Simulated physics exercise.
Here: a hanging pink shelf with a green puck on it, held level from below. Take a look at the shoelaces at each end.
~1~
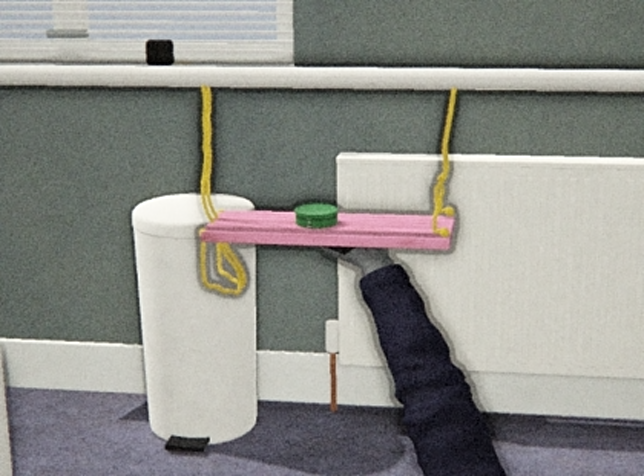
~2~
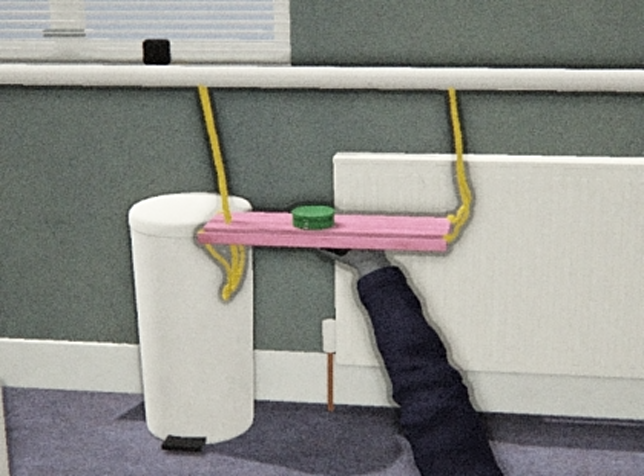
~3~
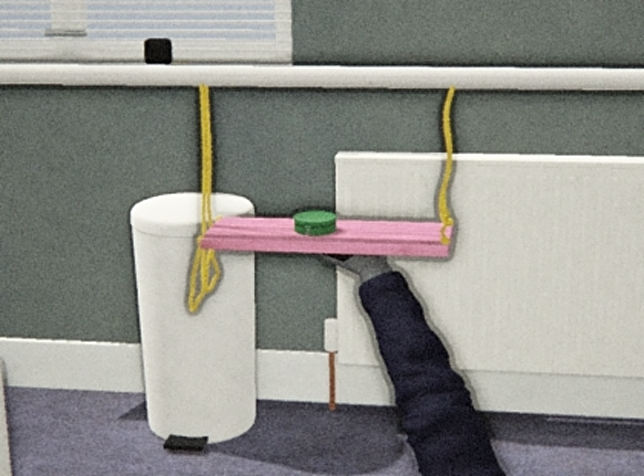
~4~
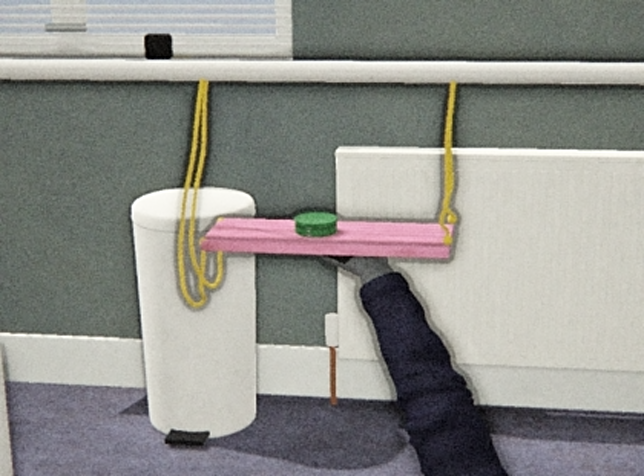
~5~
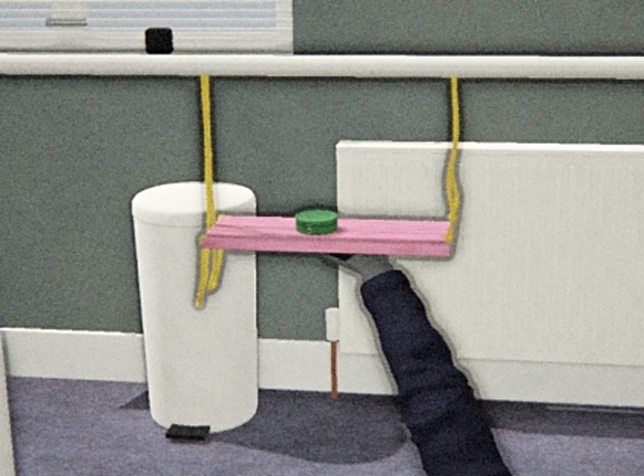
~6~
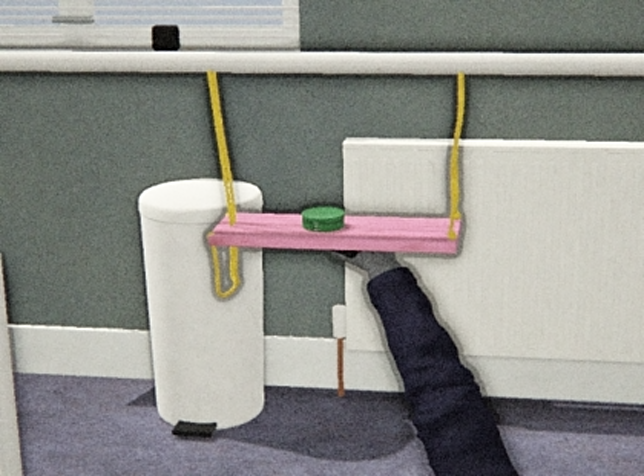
The yellow laces hanging at each end of the pink shelf shifted and swayed slackly, the left one dangling in a loop, while a dark-sleeved arm held the shelf and its green puck nearly still from below.
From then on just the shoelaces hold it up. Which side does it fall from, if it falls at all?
It's likely to fall away leftward, if you ask me.
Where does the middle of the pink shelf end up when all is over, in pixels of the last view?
(375, 304).
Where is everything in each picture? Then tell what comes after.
Green puck (317, 217); pink shelf (323, 241), in the first picture.
Green puck (313, 218), in the second picture.
Green puck (315, 224), in the third picture.
Green puck (316, 225); pink shelf (323, 250), in the fourth picture.
Green puck (317, 223), in the fifth picture.
Green puck (323, 220); pink shelf (330, 245); left shoelaces slack, hanging in a loop; right shoelaces almost straight, in the sixth picture.
Then, 0.80 s past the final frame, board tipped 38° down to the left; puck on the floor.
Then, 1.44 s past the final frame, board tipped 37° down to the left; puck on the floor.
When it is over, board tipped 39° down to the left; puck on the floor. The green puck drops leftwards.
